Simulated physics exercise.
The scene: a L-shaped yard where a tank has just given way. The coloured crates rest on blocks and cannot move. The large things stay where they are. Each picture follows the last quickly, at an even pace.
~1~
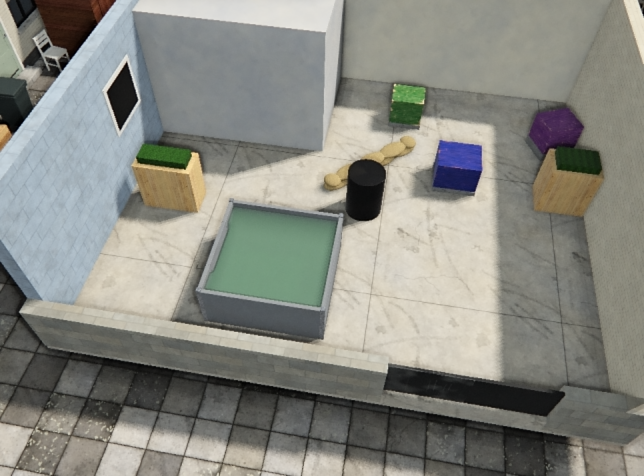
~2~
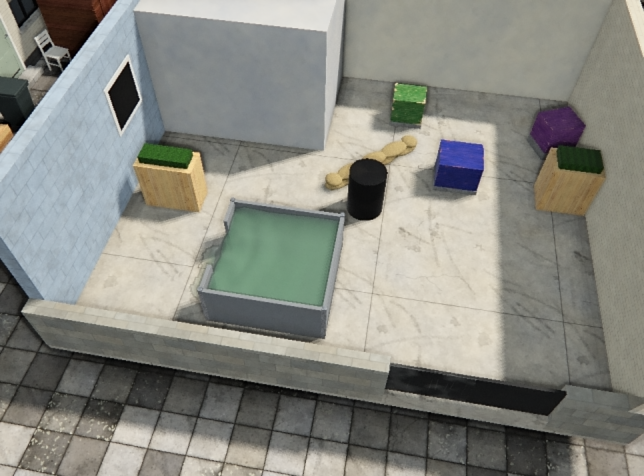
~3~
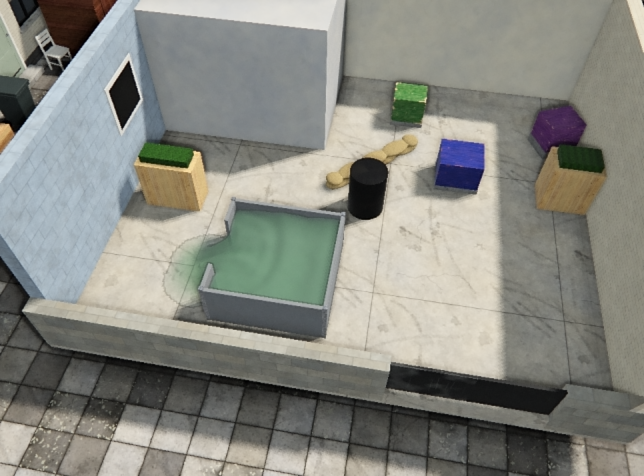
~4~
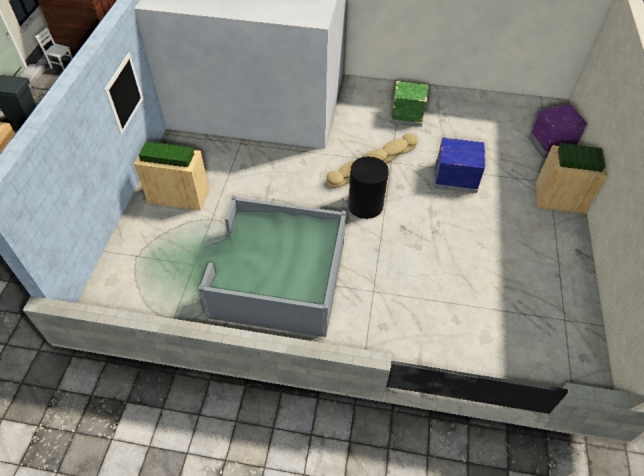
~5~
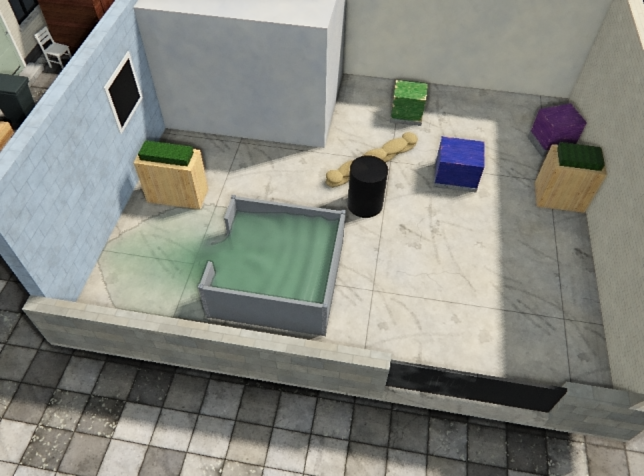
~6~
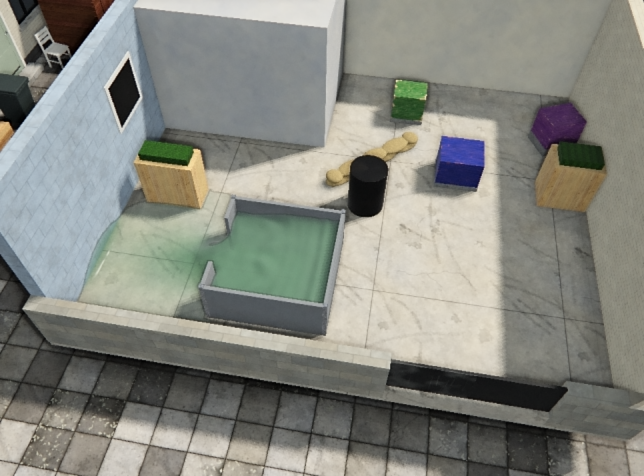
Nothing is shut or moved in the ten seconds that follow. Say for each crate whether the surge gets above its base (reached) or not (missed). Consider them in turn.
At the end, blue crate: High enough; purple crate: High enough; green crate: High enough.
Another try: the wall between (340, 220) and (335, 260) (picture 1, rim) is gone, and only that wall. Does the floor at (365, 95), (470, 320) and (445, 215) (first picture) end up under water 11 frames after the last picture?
Those three places would be still unsoaked, soaking and soaking, in that order.
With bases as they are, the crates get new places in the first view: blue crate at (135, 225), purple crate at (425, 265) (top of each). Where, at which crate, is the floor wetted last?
Answer: The crate marked purple.
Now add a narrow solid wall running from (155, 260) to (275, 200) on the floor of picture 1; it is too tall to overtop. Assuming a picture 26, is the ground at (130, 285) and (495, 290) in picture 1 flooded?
In order, I'd call them inundated and bare.
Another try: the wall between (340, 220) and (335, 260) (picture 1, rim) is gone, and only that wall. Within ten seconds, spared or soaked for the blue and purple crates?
The blue crate is reached; the purple crate is not reached.
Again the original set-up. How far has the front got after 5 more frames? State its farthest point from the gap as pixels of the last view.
Roughly (156, 148).
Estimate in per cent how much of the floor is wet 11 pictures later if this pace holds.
Around 15 percent.
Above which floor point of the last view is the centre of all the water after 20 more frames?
At about (208, 257).
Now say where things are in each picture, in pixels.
The first picture shows the water tank at (274, 254) is whole and still.
In the second picture, the front is at (197, 292), out from the gap at (224, 263).
In the third picture, the front is at (180, 251), out from the gap at (225, 264).
In the fourth picture, water pours out at (225, 263) and has run to (140, 268).
In the fifth picture, the front is at (103, 258), out from the gap at (225, 262).
In the sixth picture, water pours out at (225, 261) and has run to (82, 294).
A moment on, water covers 15 % of the floor; the blue crate not reached, the purple crate not reached, the green crate not reached.
Next, water covers 15 % of the floor; the blue crate not reached, the purple crate not reached, the green crate not reached.
Then, water covers 30 % of the floor; the blue crate not reached, the purple crate not reached, the green crate not reached.
Later, water covers 60 % of the floor; the blue crate not reached, the purple crate not reached, the green crate water round its plinth.
In the end, water covers 85 % of the floor; the blue crate stayed above the water, the purple crate stayed above the water, the green crate stayed above the water.
